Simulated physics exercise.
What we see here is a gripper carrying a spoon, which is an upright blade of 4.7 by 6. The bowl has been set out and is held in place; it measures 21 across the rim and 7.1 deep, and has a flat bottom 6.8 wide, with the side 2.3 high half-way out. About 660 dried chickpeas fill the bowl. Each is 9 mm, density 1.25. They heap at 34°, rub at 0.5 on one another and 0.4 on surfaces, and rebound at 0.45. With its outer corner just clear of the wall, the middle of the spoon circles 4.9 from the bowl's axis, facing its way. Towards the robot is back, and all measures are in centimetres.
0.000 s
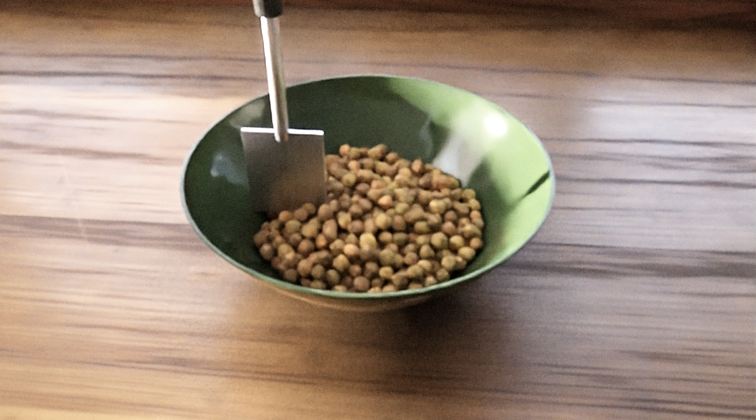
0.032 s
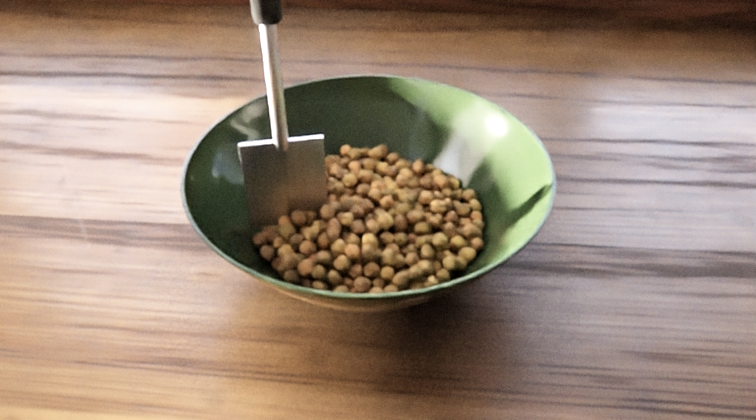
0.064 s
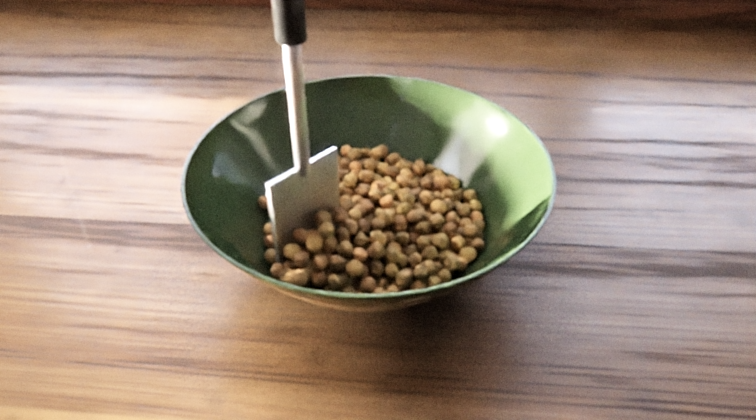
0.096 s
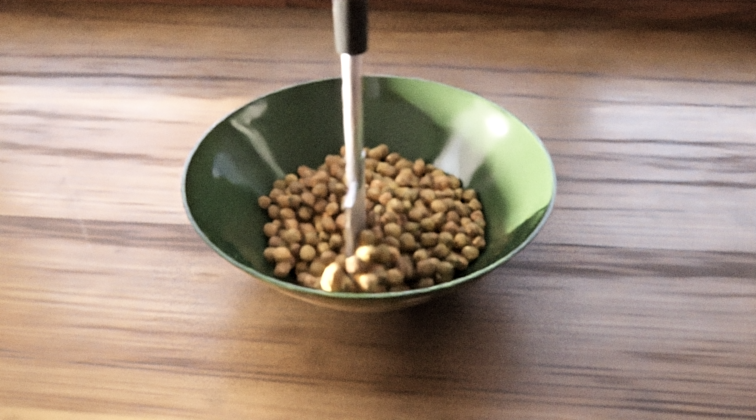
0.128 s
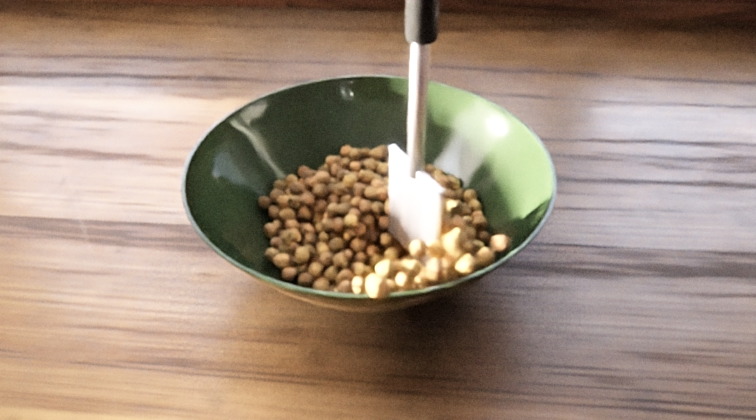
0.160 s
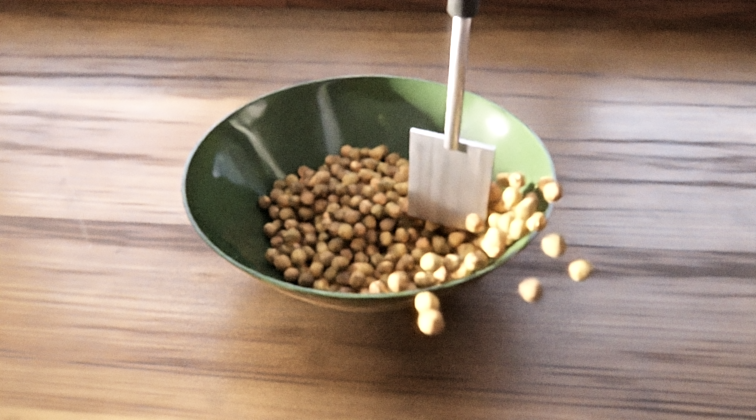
A flat metal blade on a dark-handled rod sweeps from the left side of a green bowl through the near part to the right, pushing the chickpeas along, and several spill over the right and front rim.
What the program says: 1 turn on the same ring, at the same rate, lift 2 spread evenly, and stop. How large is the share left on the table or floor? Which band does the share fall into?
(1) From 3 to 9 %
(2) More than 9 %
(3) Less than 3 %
1.
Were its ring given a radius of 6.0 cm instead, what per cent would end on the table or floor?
That would give close to 0 per cent.
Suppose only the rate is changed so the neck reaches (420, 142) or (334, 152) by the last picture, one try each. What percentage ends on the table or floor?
Around 5 and 0 percent, in that order.
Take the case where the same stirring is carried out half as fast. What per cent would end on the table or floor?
0 %.
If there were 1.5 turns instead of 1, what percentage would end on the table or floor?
That would give some 10 percent.
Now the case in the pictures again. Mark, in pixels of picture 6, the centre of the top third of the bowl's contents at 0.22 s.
Around pixel (406, 188).
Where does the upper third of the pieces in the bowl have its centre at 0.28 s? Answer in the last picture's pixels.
The centre is roughly (377, 187).
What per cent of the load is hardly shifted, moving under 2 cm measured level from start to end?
Roughly 80 percent.
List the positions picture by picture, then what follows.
The first picture shows spoon neck at (280, 108), 0° round; upper third of the load around (371, 216), from x 260 to 480, top at y 150; 657 in the bowl.
The second picture shows spoon neck at (278, 117), 15° round; upper third of the load around (372, 216), from x 260 to 480, top at y 150.
The third picture shows spoon neck at (301, 141), 51° round; upper third of the load around (370, 217), from x 265 to 480, top at y 150.
The fourth picture shows spoon neck at (355, 153), 87° round; upper third of the load around (383, 218), from x 265 to 480, top at y 150.
The fifth picture shows spoon neck at (417, 142), 124° round; upper third of the load around (407, 212), from x 265 to 500, top at y 150; 654 in the bowl, 3 in flight or on the tool.
The sixth picture shows spoon neck at (454, 114), 161° round; upper third of the load around (420, 203), from x 265 to 580, top at y 150; 651 in the bowl, 6 in flight or on the tool.
By 0.22 s, 231° round, highest piece 12 above the table; 633 in the bowl, 24 in flight or on the tool.
By 0.28 s, 302° round, highest piece 10 above the table; 624 in the bowl, 5 on the table or floor, 28 in flight or on the tool.
By 0.51 s, 0° round, highest piece 7 above the table; 618 in the bowl, 38 on the table or floor, 1 in flight or on the tool.
By 1.21 s, 0° round, highest piece 5 above the table; 618 in the bowl, 39 on the table or floor.
Final count, 618 in the bowl, 39 on the table or floor. That is 6 % on the table or floor.
